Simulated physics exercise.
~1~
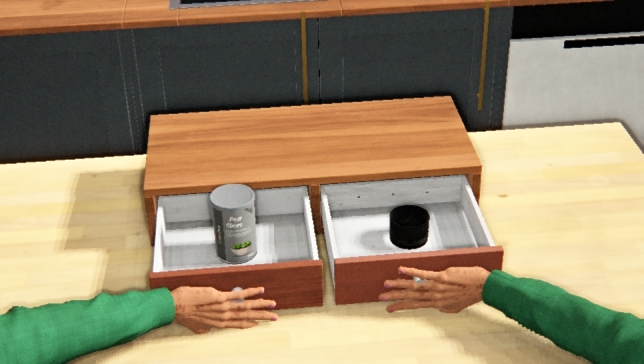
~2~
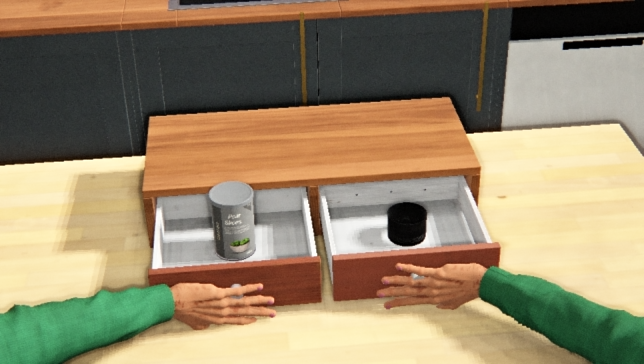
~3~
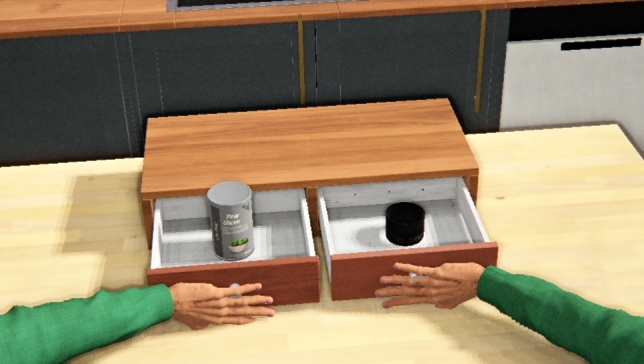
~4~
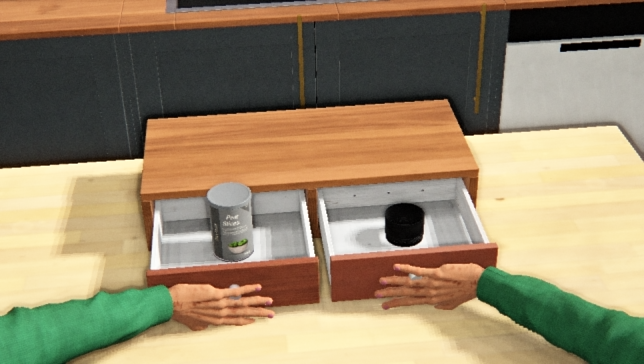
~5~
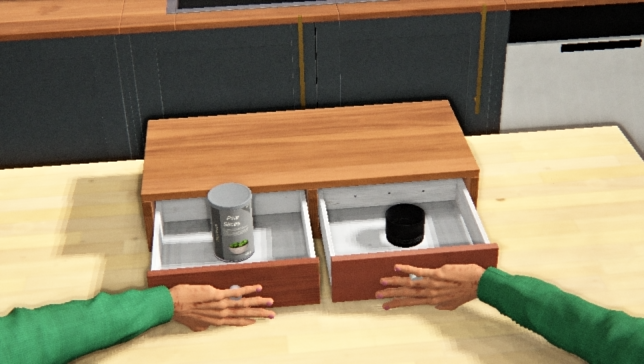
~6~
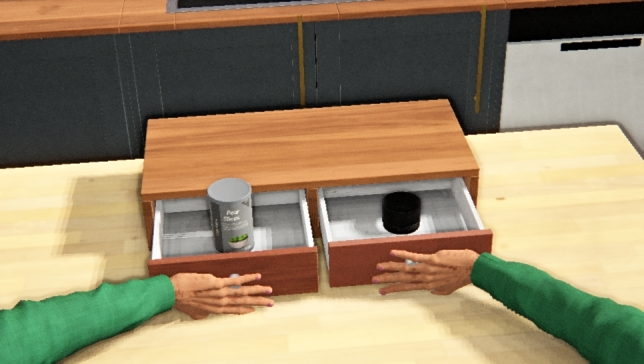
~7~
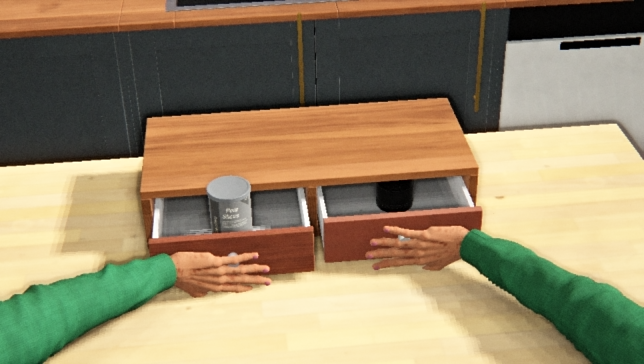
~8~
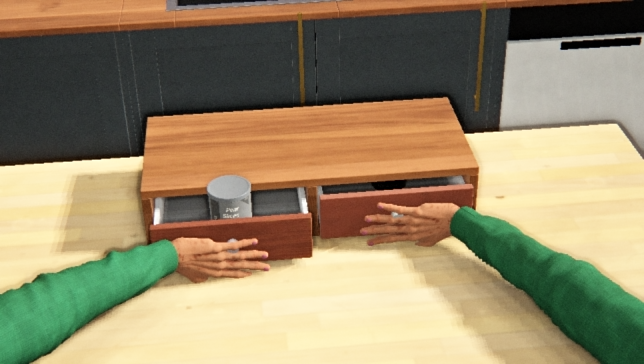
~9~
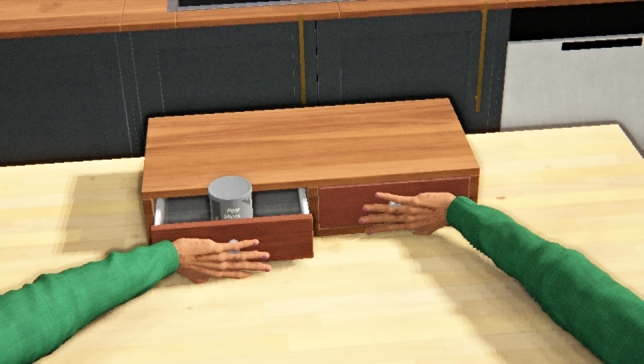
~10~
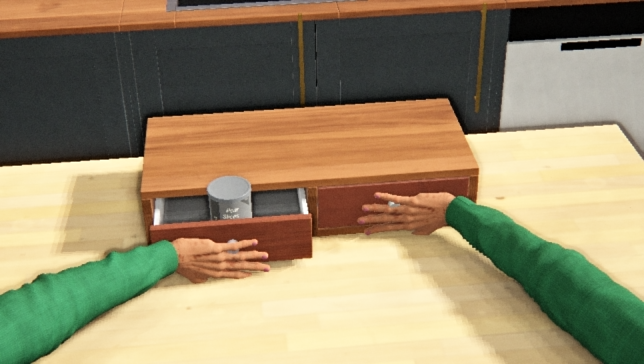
Two open drawers with reddish-brown fronts extend from a low wooden cabinet on a pale wood table, seen from above in a kitchen with dark cupboards behind. A grey tin stands upright in the left drawer, and a short black container sits in the right one. Two hands in green sleeves rest at the fronts, then push both drawers inward together. The left drawer slows and stops partly open, the tin's top still showing above its front. The right drawer keeps sliding until it is shut, hiding the black container, and both hands stay in place.
